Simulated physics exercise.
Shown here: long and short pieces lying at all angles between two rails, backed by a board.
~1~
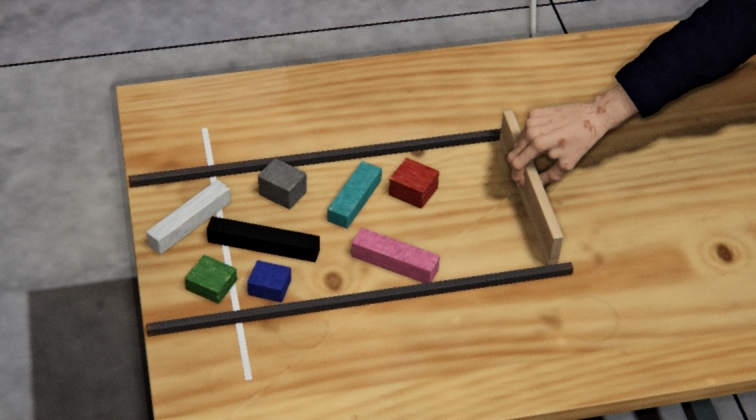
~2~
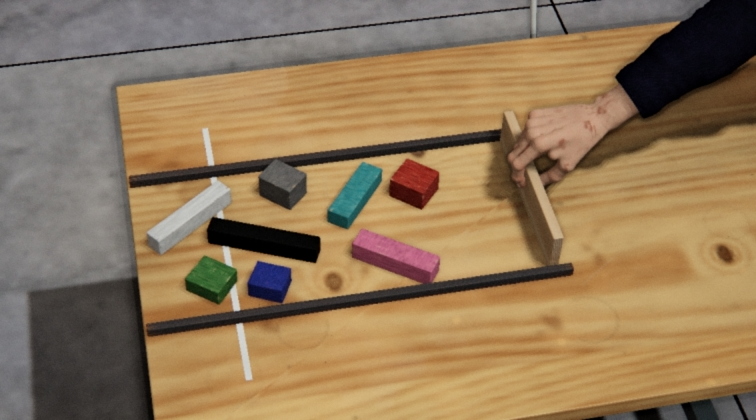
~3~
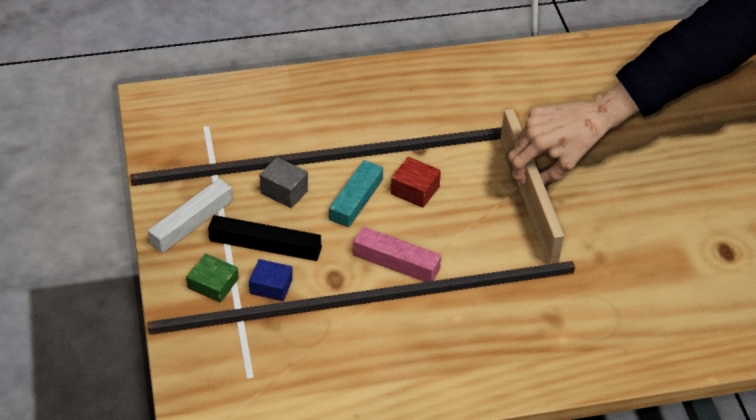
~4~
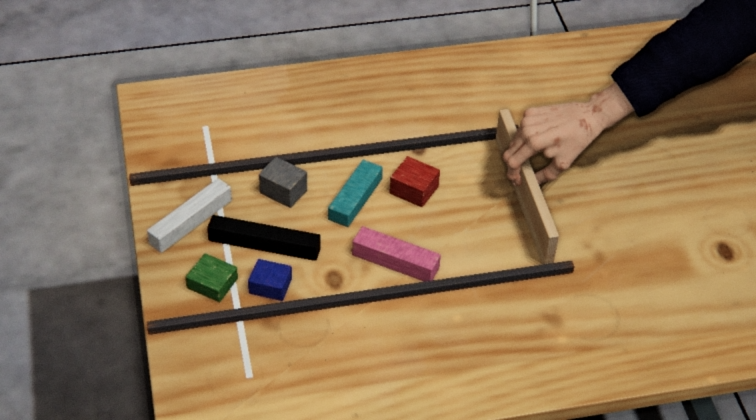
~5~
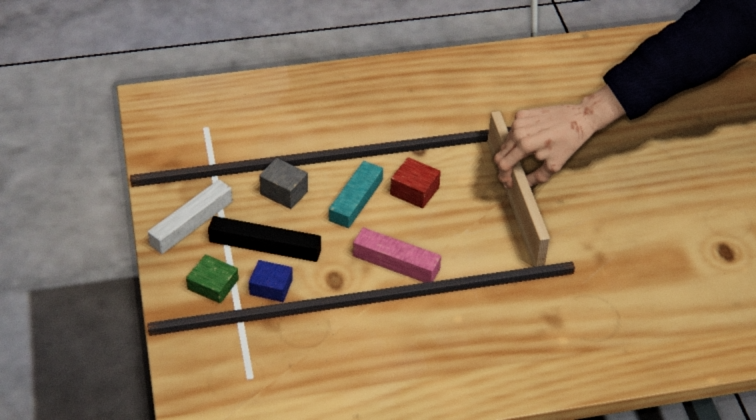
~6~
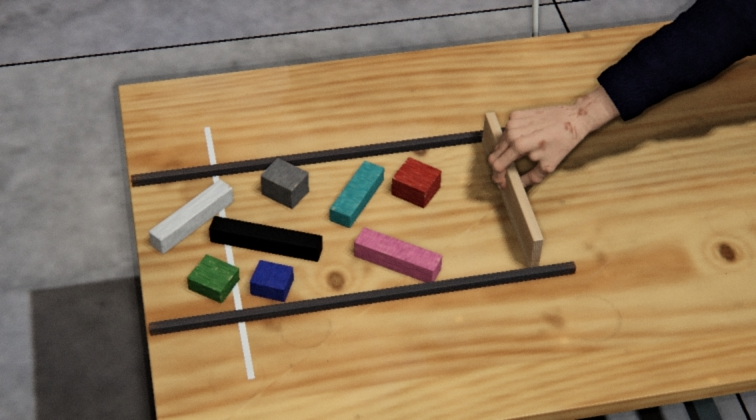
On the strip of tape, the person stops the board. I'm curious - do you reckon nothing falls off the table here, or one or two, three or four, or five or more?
I'd say one or two fall off.
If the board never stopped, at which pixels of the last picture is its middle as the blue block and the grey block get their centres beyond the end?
(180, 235) and (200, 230), more or less.
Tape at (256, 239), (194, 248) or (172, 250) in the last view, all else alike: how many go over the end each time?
Tallies in the order asked: 0, 4, 6.
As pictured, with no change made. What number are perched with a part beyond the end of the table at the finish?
Result: 2.
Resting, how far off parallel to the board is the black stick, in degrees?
Angle: Roughly 40 degrees.
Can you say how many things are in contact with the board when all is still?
It touches 3.
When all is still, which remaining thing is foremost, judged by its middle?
It's the green block that is foremost.
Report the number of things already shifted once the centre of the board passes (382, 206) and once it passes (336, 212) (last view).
The count reaches 3 first and 5 second.
Early on, none off yet; white bar at rest near (192, 216); green block at rest near (214, 279); blue block at rest near (272, 281).
Finally, the number that fall off is one or two; lost, white bar.
